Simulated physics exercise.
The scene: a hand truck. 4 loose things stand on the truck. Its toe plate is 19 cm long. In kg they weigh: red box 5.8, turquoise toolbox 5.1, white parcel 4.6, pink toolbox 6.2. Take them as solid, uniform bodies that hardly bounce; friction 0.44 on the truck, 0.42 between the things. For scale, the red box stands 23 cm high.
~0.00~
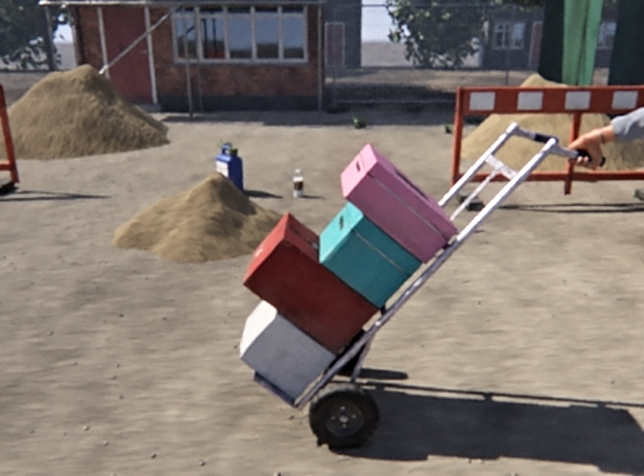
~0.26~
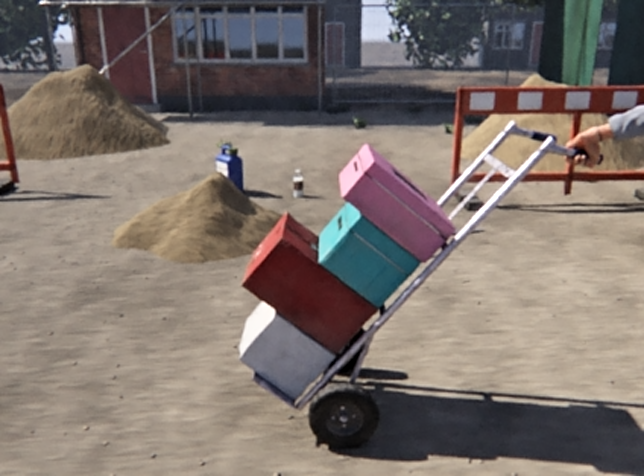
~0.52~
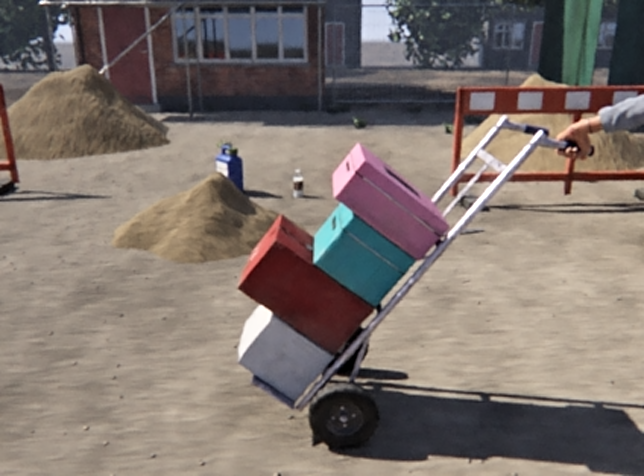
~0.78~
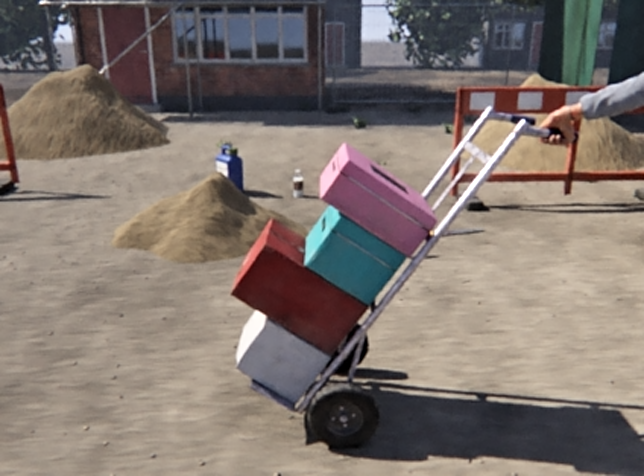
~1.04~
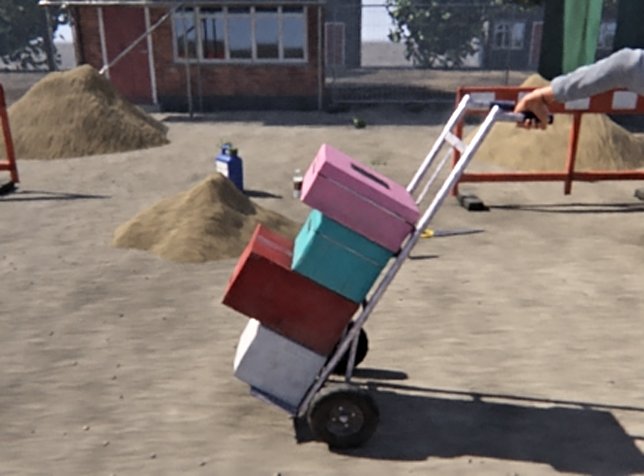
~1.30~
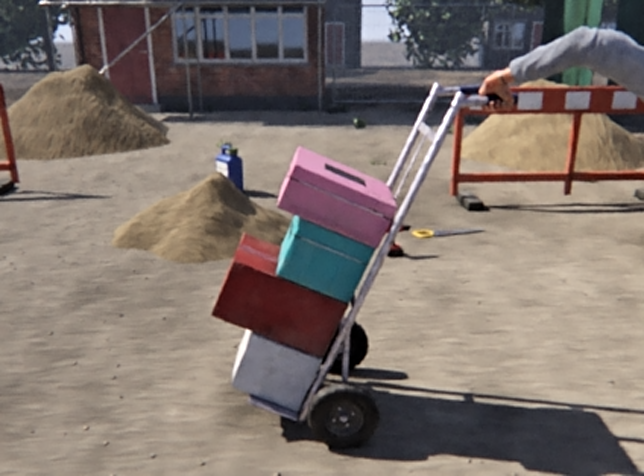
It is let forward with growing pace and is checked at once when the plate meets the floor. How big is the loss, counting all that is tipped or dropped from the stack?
The count is three or more.
After 2.50 s, truck upright; turquoise toolbox tipped 18° from how it sat near (219, 265); red box tipped 18° from how it sat near (222, 325); pink toolbox tipped 18° from how it sat.
After 2.90 s, truck upright; red box, turquoise toolbox and pink toolbox now dropped from the stack; white parcel tipped 50° from how it sat.
After 3.30 s, truck upright; white parcel on its side.
At rest (4.5 s), dropped from the stack, red box, turquoise toolbox and pink toolbox; tipped over on the truck, white parcel. In the last view, red box near (134, 356).
